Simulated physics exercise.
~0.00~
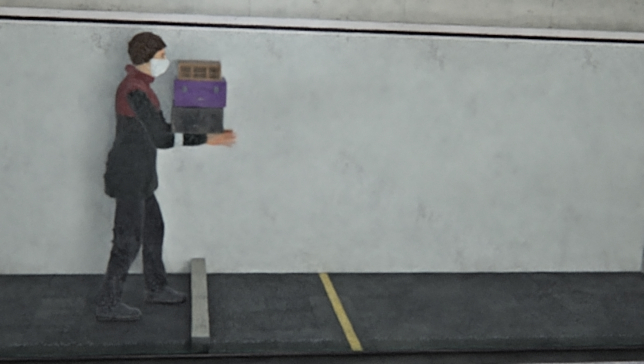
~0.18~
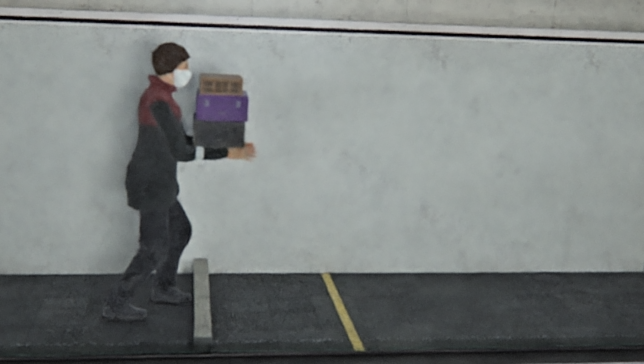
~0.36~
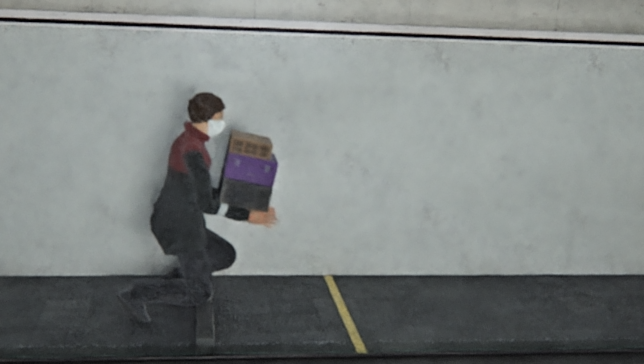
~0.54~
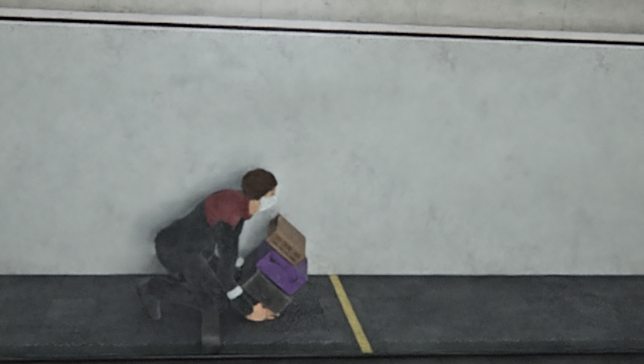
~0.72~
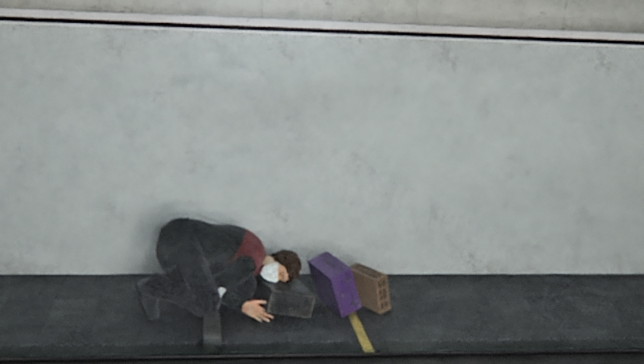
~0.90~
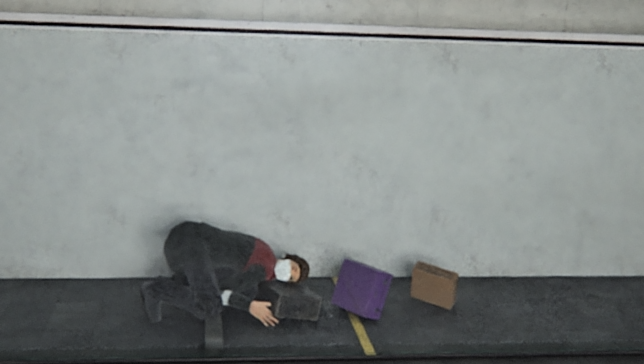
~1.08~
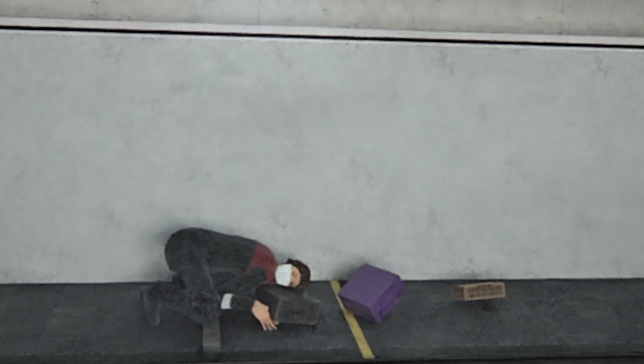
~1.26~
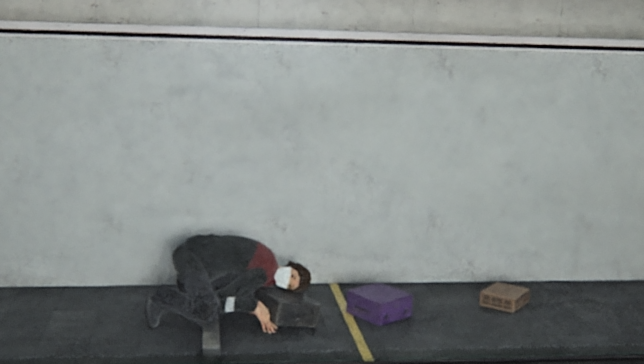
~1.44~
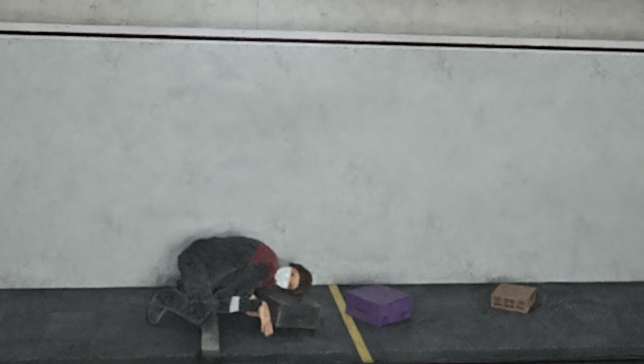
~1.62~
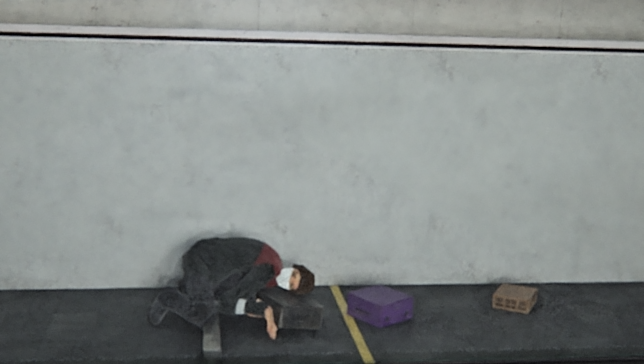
A masked person carrying three stacked boxes lurches right, drops to the knees over a low rail and folds forward as the stack tips and spills. The purple and brown boxes tumble past the yellow line and settle, while the person stays crumpled beside the black box short of it.
